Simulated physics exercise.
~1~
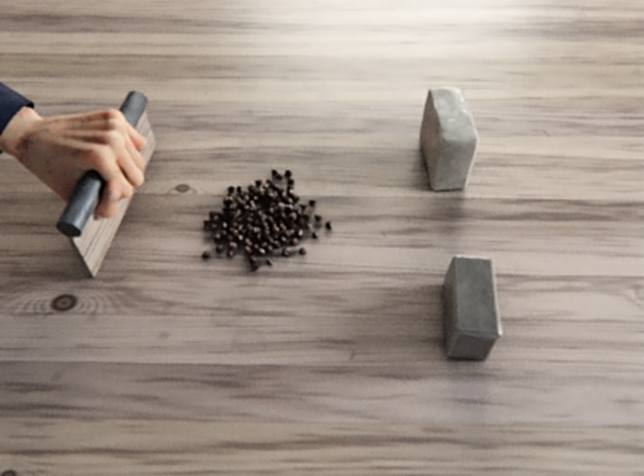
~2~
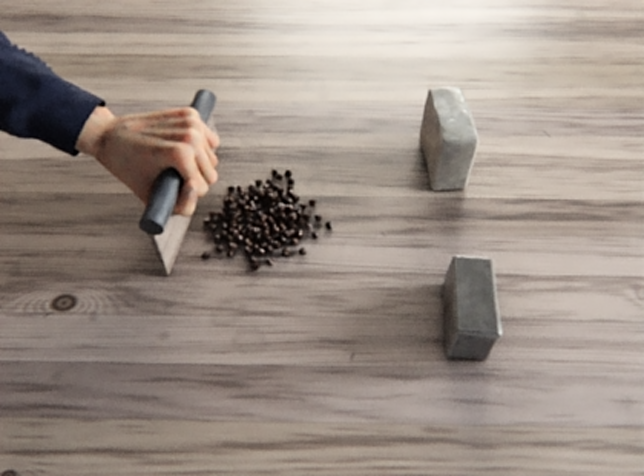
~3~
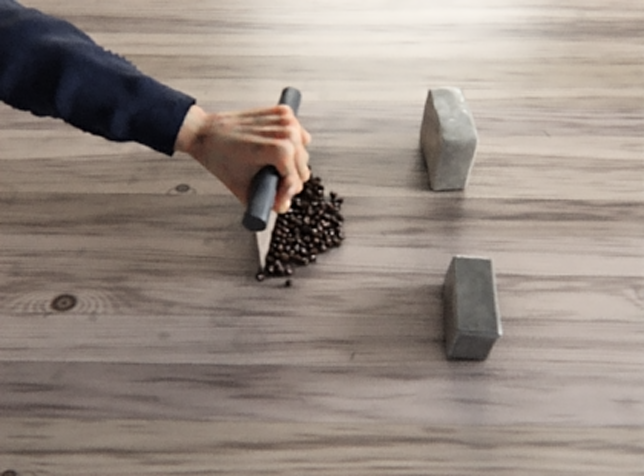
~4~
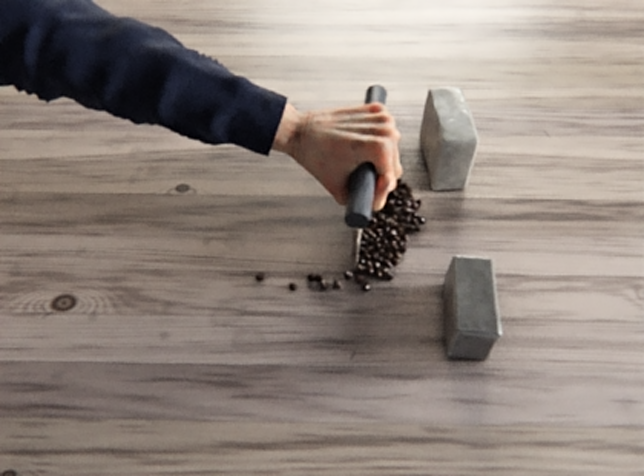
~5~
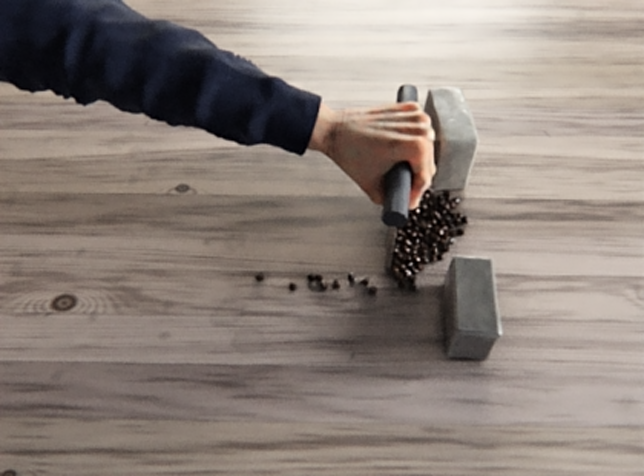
Hand pushing a dark-handled scraper rightwards, sweeping coffee beans towards two grey blocks, most stopping before the gap, a few trailing behind.
